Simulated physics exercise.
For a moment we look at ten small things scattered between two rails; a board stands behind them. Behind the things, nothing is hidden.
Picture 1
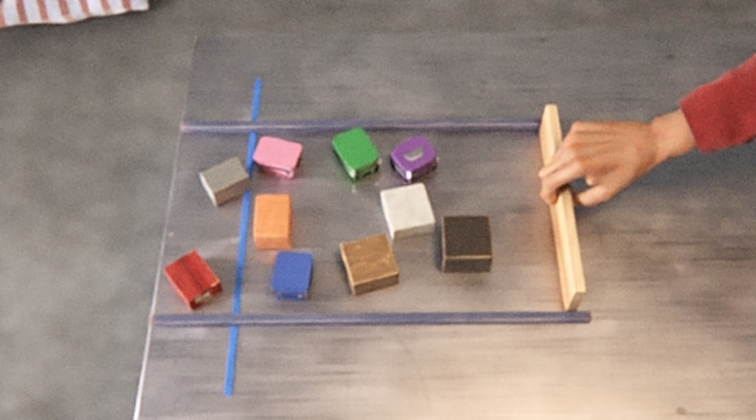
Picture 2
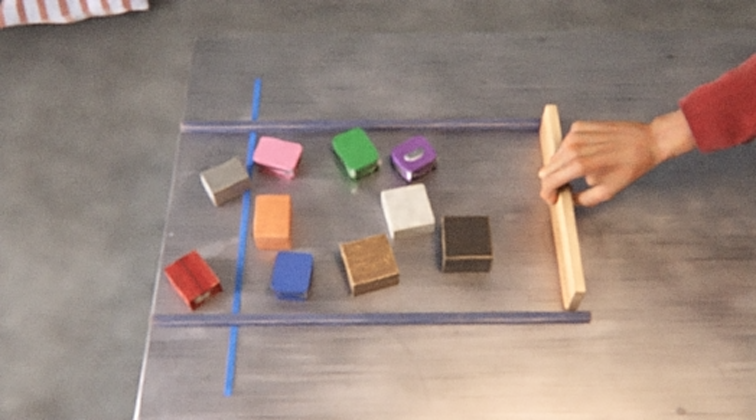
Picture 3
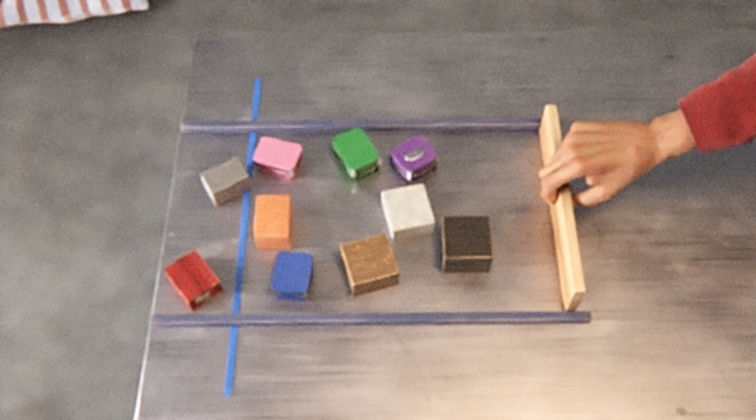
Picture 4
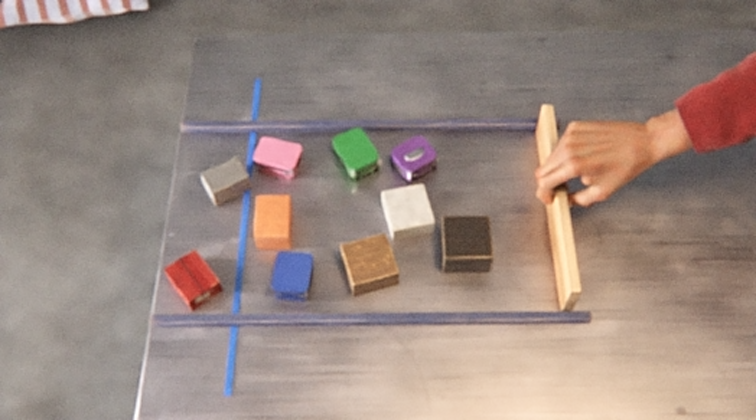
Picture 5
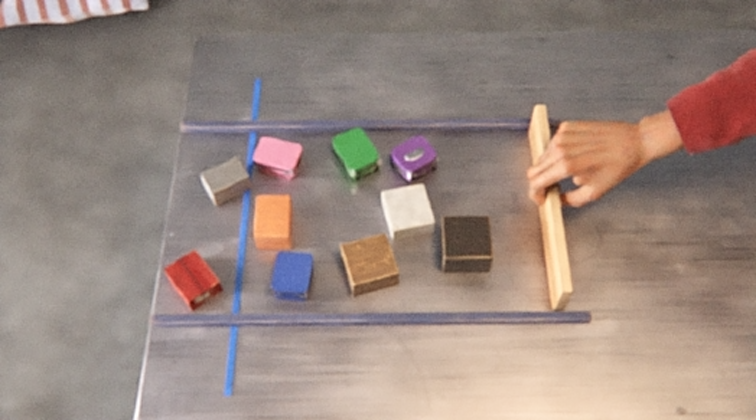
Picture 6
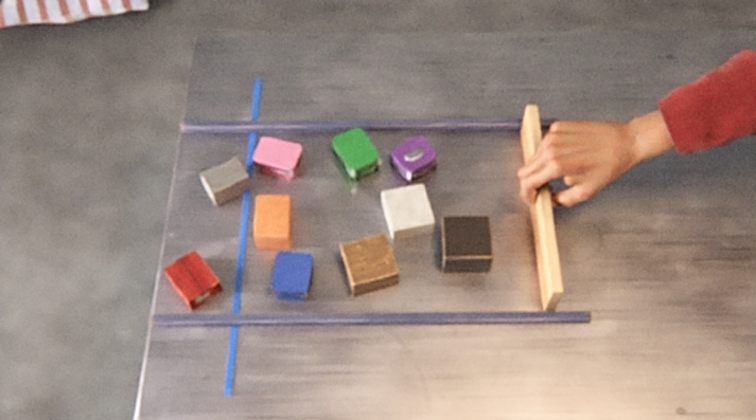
A hand in a red sleeve grips a pale wooden board standing across two dark rails on a grey tabletop, seen from above by a still camera. Between the rails lie small blocks and boxes: grey and red at the left beside a blue tape line, then pink, orange, blue, green, brown, white, purple and black. The hand holds the board nearly still, then slides it slightly left, while the scattered things stay put.
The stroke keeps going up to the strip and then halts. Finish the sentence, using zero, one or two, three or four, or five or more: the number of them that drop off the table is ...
The number that drop off the table is three or four.
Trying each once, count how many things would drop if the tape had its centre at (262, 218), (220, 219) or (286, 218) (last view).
So, one try after another, the floor gets 2, then 6, then 1.
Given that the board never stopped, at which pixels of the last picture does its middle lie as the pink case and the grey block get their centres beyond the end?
The pink case gives roughly (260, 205), the grey block roughly (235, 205).
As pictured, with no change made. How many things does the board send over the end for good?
Total: 3.
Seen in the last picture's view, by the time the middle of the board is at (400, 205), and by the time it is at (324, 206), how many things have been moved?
Tally: 6; 10.
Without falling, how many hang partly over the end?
The number is 3.
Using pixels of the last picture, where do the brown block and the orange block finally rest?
In the last picture the first middle sits at (165, 265) and the other at (170, 221).
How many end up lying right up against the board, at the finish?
That comes to 3.
Soon after, none off yet; red box at rest near (194, 280); grey block at rest near (227, 181); orange block at rest near (274, 222).
In the end, the number that fall off is three or four; gone, blue case, pink case and red box.
